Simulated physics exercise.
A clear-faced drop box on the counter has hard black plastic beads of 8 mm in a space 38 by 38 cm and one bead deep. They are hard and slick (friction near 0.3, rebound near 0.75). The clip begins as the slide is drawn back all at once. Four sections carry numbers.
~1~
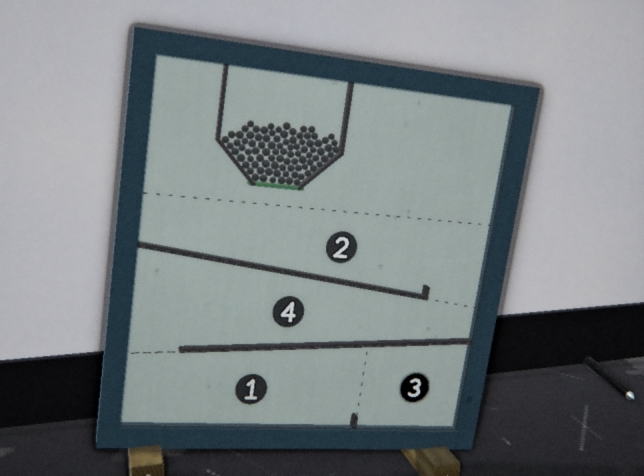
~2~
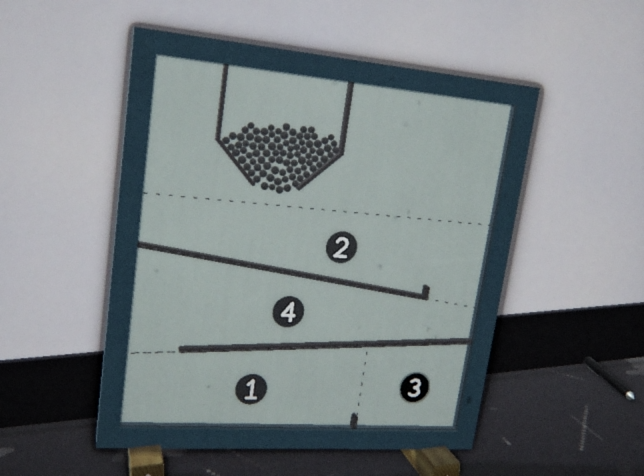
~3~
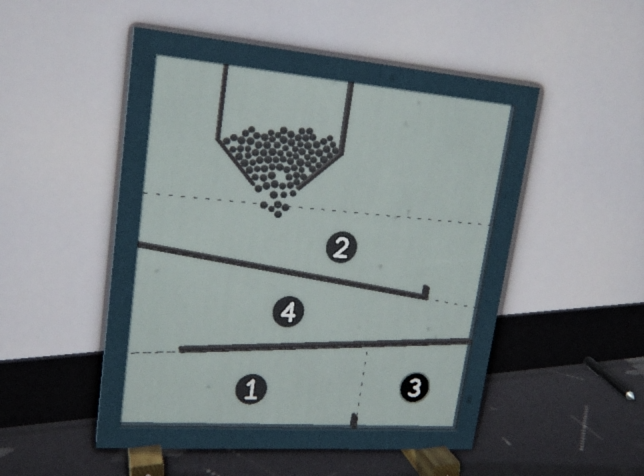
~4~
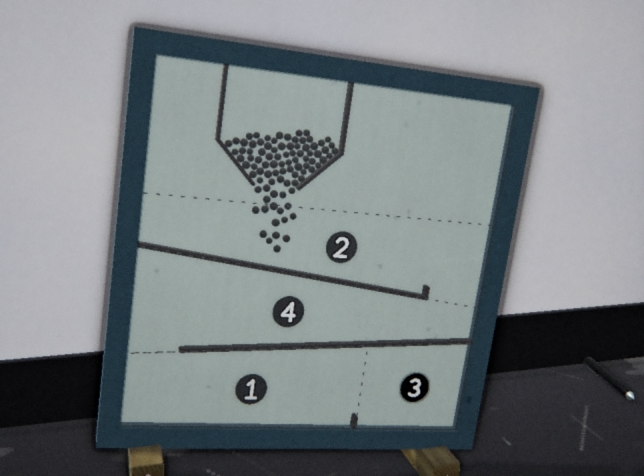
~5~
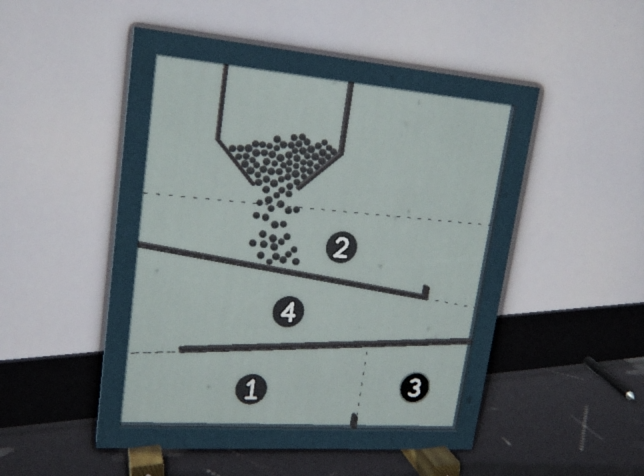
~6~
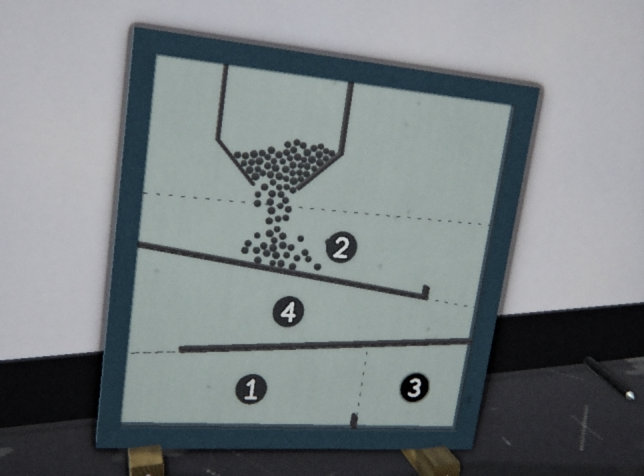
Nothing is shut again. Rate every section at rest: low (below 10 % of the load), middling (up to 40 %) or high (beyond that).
No. 1: Low; no. 2: High; no. 3: Low; no. 4: Middling.
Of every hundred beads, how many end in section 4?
Some 15 per cent.
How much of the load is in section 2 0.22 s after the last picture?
About 95 per cent.
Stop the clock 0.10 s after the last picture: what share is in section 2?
Roughly 70 per cent.
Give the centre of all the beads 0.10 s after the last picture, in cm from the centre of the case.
Some 3 cm left and 4 cm above.
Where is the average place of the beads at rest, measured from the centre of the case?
About 3 cm right and 3 cm below.
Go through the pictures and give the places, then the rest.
Tilted 8° clockwise; about 90 beads; beads centred (284, 152); no. 1 (251, 389), no. 2 (342, 247), no. 3 (415, 388), no. 4 (288, 312); slide (250, 183) to (301, 188), in the first frame.
Beads centred (283, 153); 4 out, bottom bead (280, 190), in the second frame.
Beads centred (283, 159); 10 out, bottom bead (278, 214), in the third frame.
Beads centred (283, 171); 19 out, bottom bead (277, 249), in the fourth frame.
Beads centred (281, 179); 28 out, bottom bead (296, 262), in the fifth frame.
Beads centred (281, 194); 41 out, bottom bead (318, 267); wall ends (426, 288), (181, 349), (355, 416), (226, 62) to (252, 183), (298, 188) to (352, 80), in the sixth frame.
Then, 0.10 s after the last picture, the beads' middle is 3 cm left of and 4 cm above the centre; no. 2, 70 %.
Then, 0.22 s after the last picture, the beads' middle is 1 cm left of and level with the centre; no. 2, 95 %.
Then, 0.45 s after the last picture, the beads' middle is 2 cm right of and 2 cm below the centre; no. 2, 90 %, no. 4, 10 %.
All still 3.1 s after it, no. 1, 0 %, no. 2, 80 %, no. 3, 0 %, no. 4, 15 %.
